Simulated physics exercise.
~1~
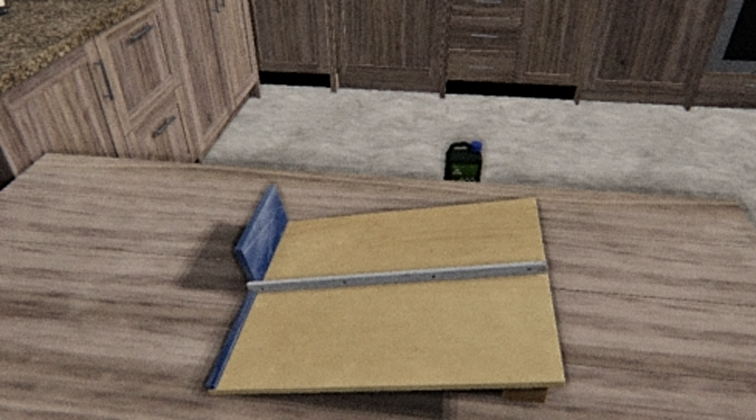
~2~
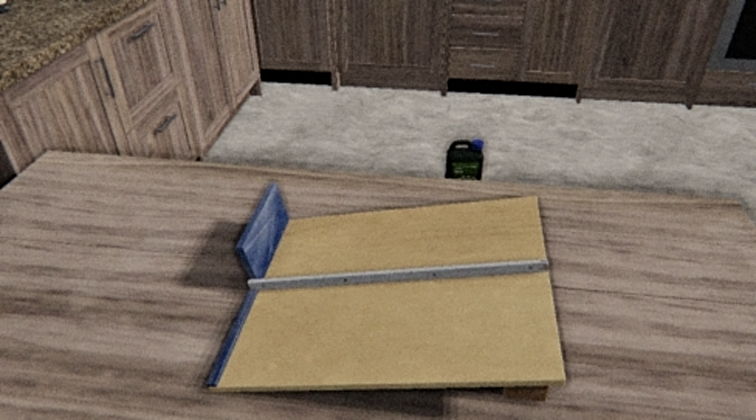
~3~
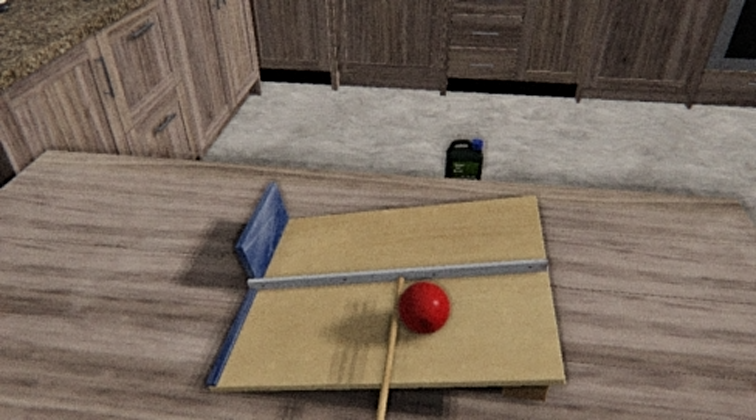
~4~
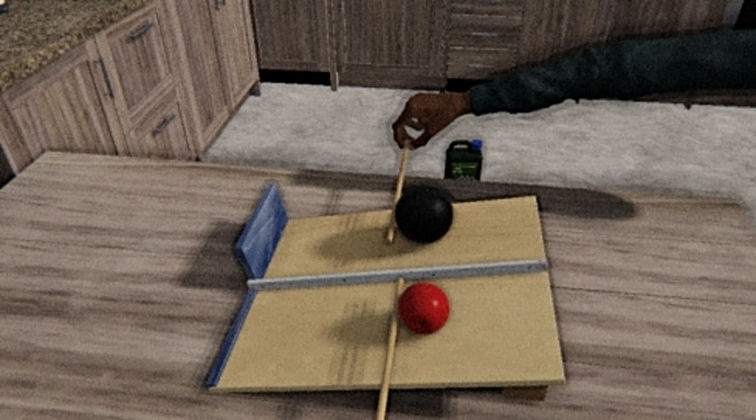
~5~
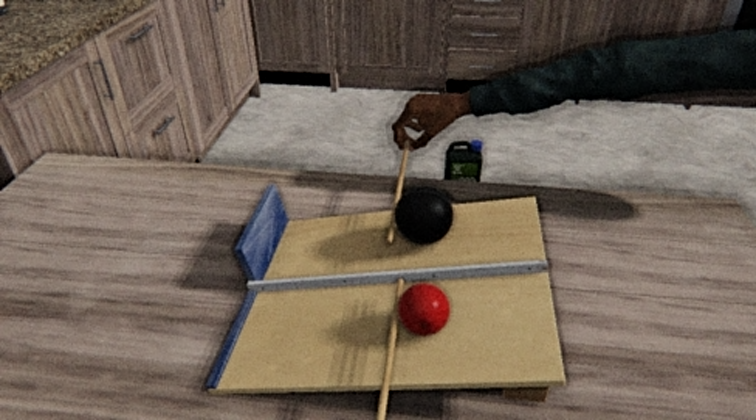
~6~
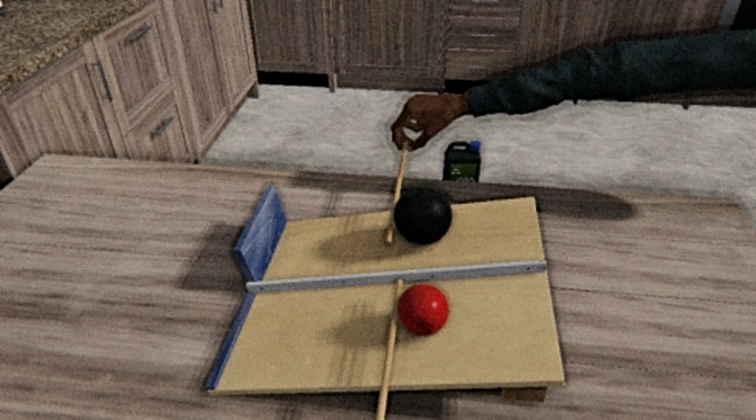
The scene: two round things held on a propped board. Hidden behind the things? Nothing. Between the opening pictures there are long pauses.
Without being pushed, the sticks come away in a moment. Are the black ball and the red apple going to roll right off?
Trial note - black ball stays put; red apple drops off the end.
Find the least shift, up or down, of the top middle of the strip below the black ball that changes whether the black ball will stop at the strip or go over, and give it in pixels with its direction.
Push it down about 32 pixels and it flips.
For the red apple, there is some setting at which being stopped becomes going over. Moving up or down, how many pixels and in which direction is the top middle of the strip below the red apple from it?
Upward, by some 8 pixels.
Then, 0.48 s on from there, black ball rolling on the board near (344, 224); red apple rolling on the board near (329, 316).
Then, 0.90 s on from there, black ball rolling on the board near (291, 229); red apple off the board near (148, 322).
Then, 1.32 s on from there, black ball resting against the strip near (292, 229); red apple off the board.
In the end, the black ball stops on the board, near (292, 229); the red apple rolls off the board.
